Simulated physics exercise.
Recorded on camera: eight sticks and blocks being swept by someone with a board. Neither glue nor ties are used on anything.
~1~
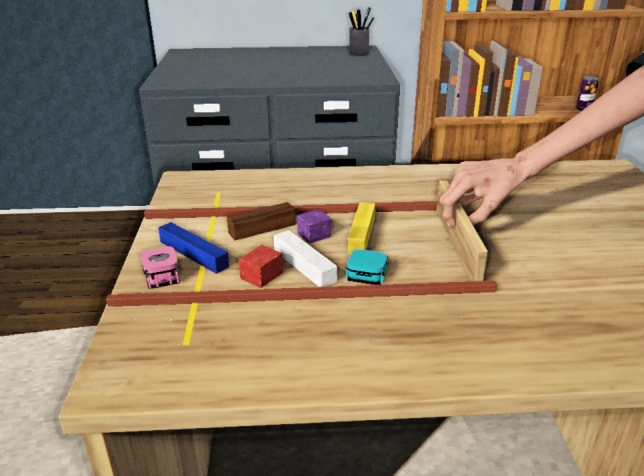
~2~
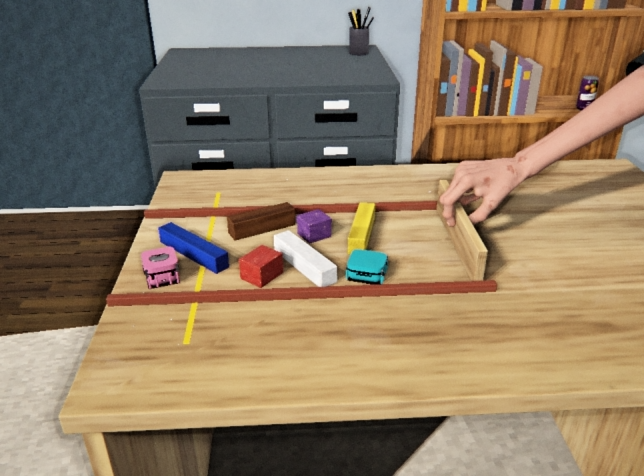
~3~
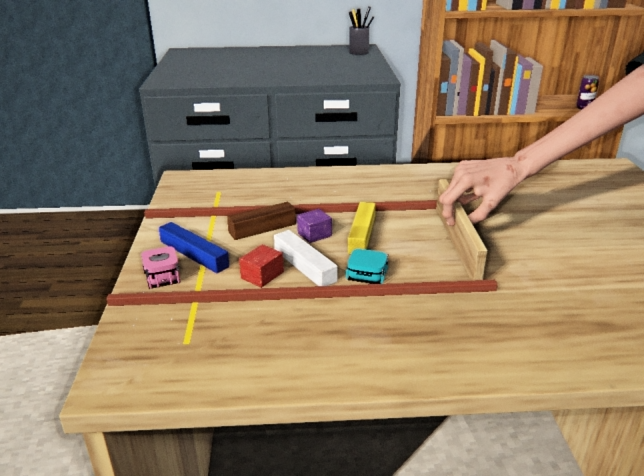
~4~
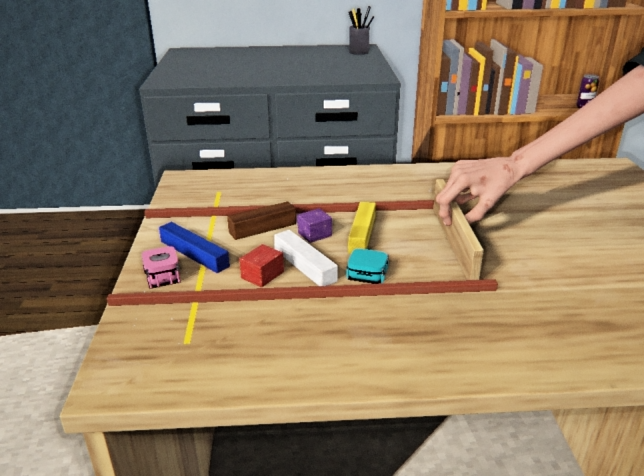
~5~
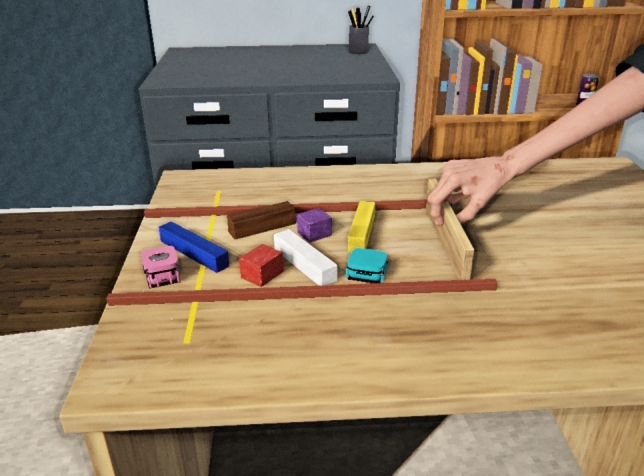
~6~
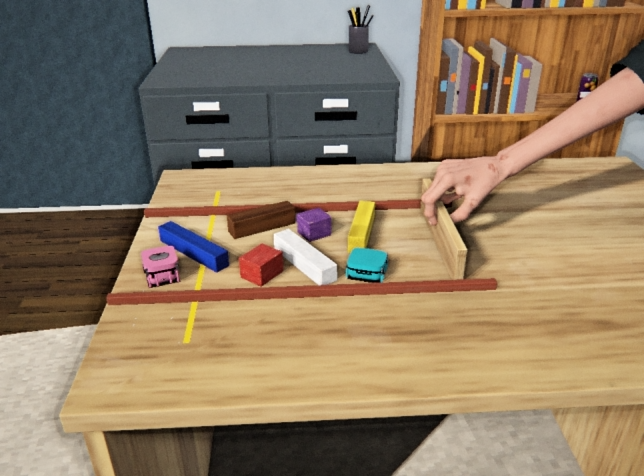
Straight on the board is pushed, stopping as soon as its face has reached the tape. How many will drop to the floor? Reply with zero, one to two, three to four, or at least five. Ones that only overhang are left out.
It comes to one to two.
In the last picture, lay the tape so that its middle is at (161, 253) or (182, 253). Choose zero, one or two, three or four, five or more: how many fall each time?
The counts, in order, are five or more and three or four.
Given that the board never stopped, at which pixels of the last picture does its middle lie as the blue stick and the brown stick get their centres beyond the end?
The middle would be close to (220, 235) and then close to (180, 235).
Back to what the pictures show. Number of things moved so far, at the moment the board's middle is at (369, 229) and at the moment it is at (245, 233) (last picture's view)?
One spot: 2. Other spot: 8.
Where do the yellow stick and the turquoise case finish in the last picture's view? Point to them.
The yellow stick comes to rest close to (200, 232), while the turquoise case rests close to (181, 277).
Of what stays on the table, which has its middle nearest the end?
Answer - the red block.
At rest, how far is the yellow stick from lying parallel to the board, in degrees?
About 0°.
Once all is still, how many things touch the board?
Count: 2.
Soon after, none off yet; pink case at rest near (161, 266); blue stick at rest near (193, 245); brown stick at rest near (262, 219).
After that, none off yet; pink case at rest near (159, 267); blue stick displaced a little near (171, 243); brown stick displaced a little near (228, 220).
In the end, the number that fall off is one or two; gone, blue stick and pink case.
